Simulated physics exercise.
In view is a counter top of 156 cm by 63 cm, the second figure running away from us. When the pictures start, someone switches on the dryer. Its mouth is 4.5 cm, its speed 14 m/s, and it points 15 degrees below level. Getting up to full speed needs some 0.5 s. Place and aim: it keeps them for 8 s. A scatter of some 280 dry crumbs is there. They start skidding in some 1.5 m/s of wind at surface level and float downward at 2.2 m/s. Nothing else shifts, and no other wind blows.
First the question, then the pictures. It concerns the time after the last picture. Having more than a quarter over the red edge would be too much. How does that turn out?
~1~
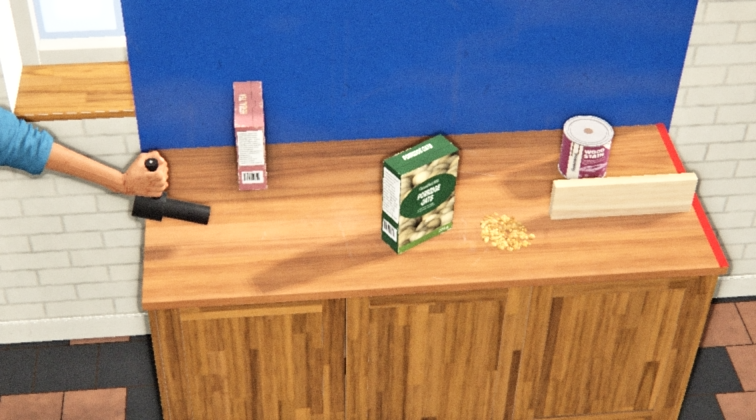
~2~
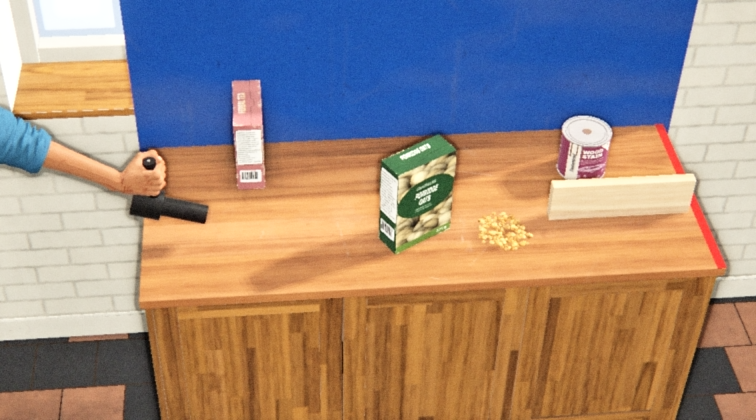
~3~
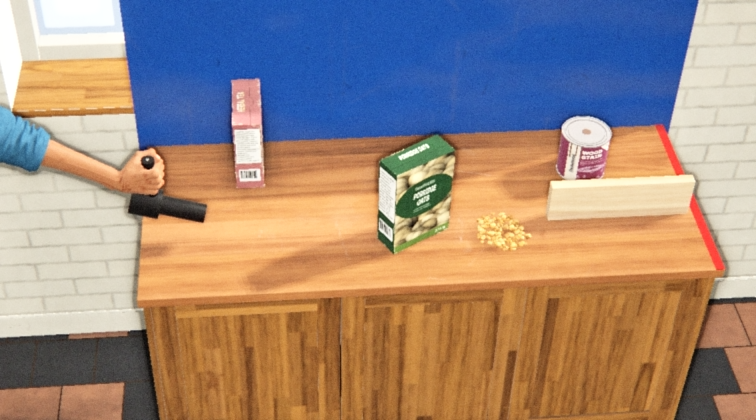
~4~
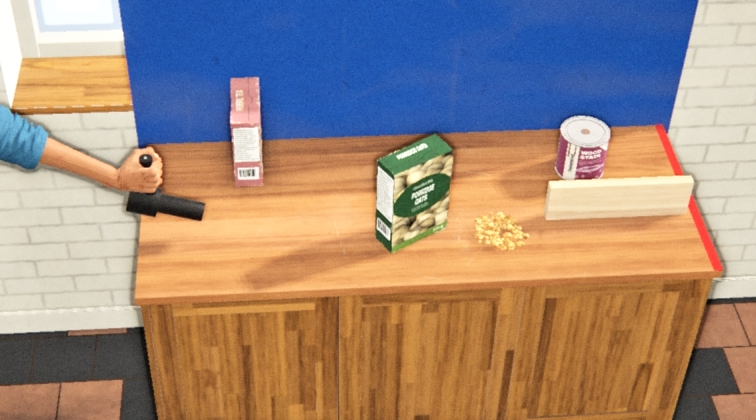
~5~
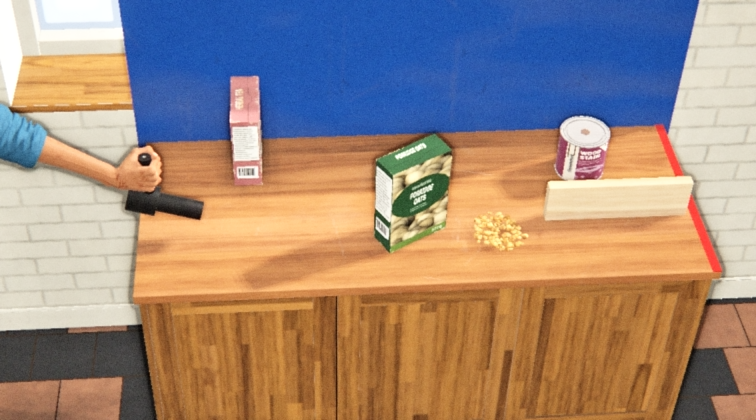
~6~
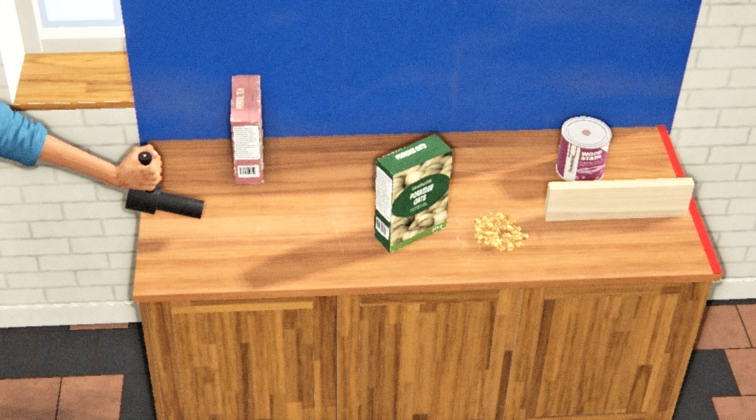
The quarter mark is not passed.
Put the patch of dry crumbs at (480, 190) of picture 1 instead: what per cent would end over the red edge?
Share at the end: About 50 %.
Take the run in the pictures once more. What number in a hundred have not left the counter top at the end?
Close to 100 in a hundred are still there.
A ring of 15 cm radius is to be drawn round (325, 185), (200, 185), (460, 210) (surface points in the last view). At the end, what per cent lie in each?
0 %, 0 %, 70 %.
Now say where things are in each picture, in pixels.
In the first picture, the middle of the dry crumbs is near (504, 233), none has stirred yet and the mouth of the dryer is at (209, 216).
In the second picture, the middle of the dry crumbs is near (502, 231), none has stirred yet and the red edge is centred on (693, 191).
In the third picture, the middle of the dry crumbs is near (501, 232), none has stirred yet, the top of a carton is at (418, 155) and the top of a board is at (623, 181).
In the fourth picture, the middle of the dry crumbs is near (499, 231) and none has stirred yet.
In the fifth picture, the middle of the dry crumbs is near (497, 232) and none has stirred yet.
In the sixth picture, the middle of the dry crumbs is near (498, 232) and none has stirred yet.
Then, 1.2 s after the last picture, 0 % are over the red edge; the middle of those still in play is near (498, 232); 44 % have settled or left.
Then, 2.1 s after the last picture, 0 % are over the red edge; the middle of those still in play is near (498, 232); 46 % have settled or left.
Then, 4.0 s after the last picture, 0 % are over the red edge; the middle of those still in play is near (498, 232); 51 % have settled or left.
Then, 7.6 s after the last picture, at the end, 0 % are over the red edge; the middle of those still in play is near (498, 232).
